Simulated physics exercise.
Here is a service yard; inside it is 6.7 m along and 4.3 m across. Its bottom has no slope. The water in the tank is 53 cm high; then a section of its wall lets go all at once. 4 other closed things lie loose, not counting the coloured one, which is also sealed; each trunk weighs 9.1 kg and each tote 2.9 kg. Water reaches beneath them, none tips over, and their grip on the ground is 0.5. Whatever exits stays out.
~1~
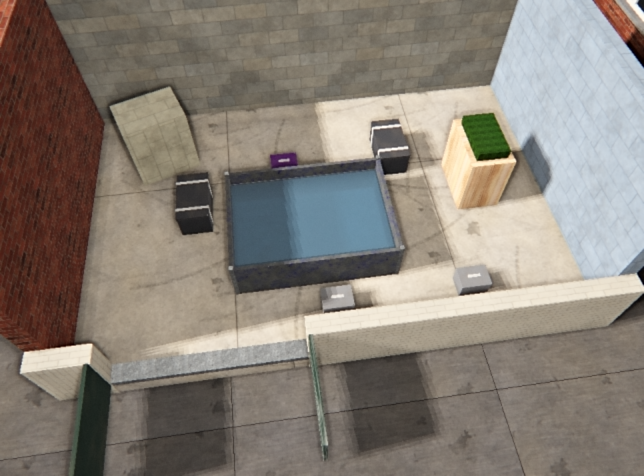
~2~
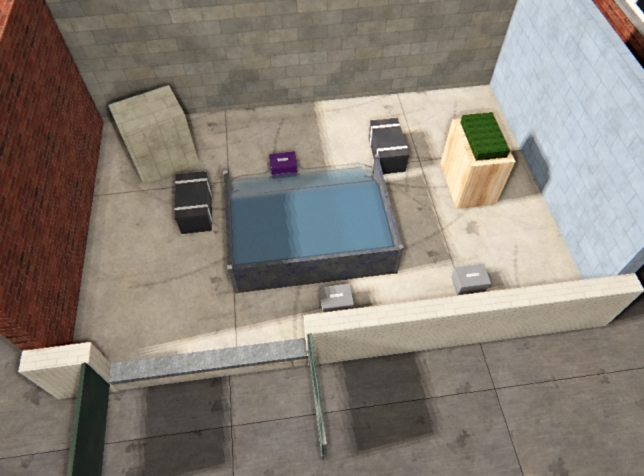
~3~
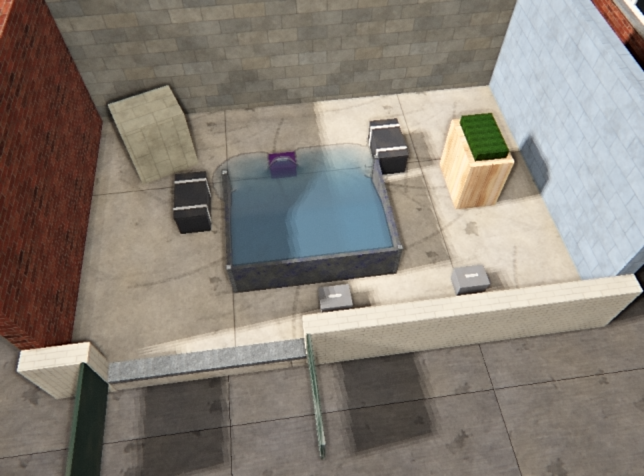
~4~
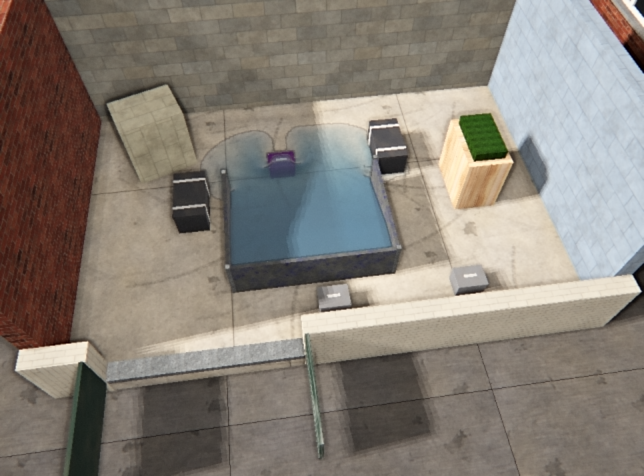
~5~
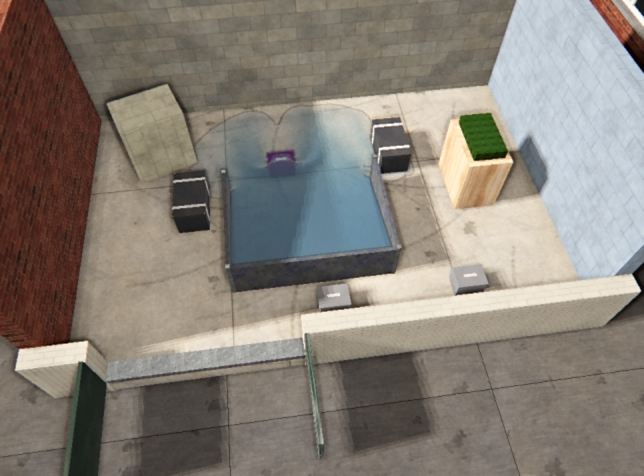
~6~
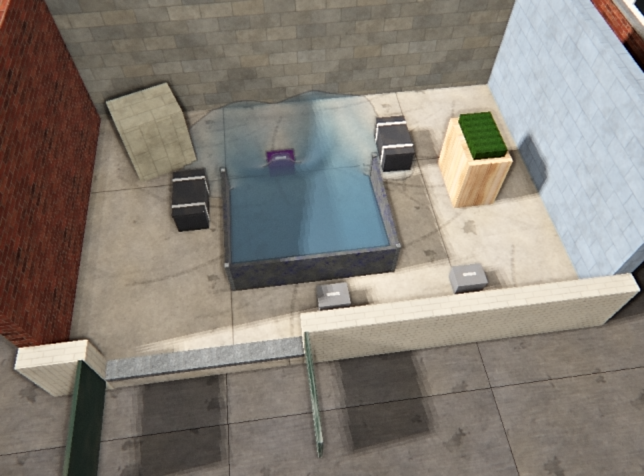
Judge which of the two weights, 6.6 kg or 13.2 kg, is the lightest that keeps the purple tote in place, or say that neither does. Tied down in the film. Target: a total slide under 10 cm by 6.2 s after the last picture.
I'd say no option offered keeps it put.
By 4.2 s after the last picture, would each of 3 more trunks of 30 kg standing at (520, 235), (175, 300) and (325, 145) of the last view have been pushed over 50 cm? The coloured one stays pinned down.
Within it, within it, beyond it.
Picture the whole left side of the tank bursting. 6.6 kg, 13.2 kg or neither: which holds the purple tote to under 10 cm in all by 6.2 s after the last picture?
In that case, it takes the heavy one.
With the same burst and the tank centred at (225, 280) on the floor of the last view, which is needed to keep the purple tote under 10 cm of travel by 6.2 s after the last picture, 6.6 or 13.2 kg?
Well, then even the heavier fails.
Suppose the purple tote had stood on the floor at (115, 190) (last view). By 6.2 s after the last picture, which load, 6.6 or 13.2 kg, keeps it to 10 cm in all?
Lab note - result: Both options fail.
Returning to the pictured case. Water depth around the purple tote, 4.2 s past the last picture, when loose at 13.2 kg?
9 cm, roughly.
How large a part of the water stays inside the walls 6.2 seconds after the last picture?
Somewhere near 92 percent, give or take.
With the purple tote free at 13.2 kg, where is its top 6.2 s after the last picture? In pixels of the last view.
Estimated position: About (190, 120).
Then, 0.6 s after the last picture the purple tote would be 133 cm from its start with 6.6 kg and 127 cm from its start with 13.2 kg; 28 cm of water round it then.
Then, 2.3 s after the last picture the purple tote would be 192 cm from its start with 6.6 kg and 155 cm from its start with 13.2 kg; 19 cm of water round it then.
Then, 4.2 s after the last picture the purple tote would be 272 cm from its start with 6.6 kg and 169 cm from its start with 13.2 kg; 9 cm of water round it then.
Then, 6.2 s after the last picture the purple tote would be 299 cm from its start with 6.6 kg and 169 cm from its start with 13.2 kg; 5 cm of water round it then.
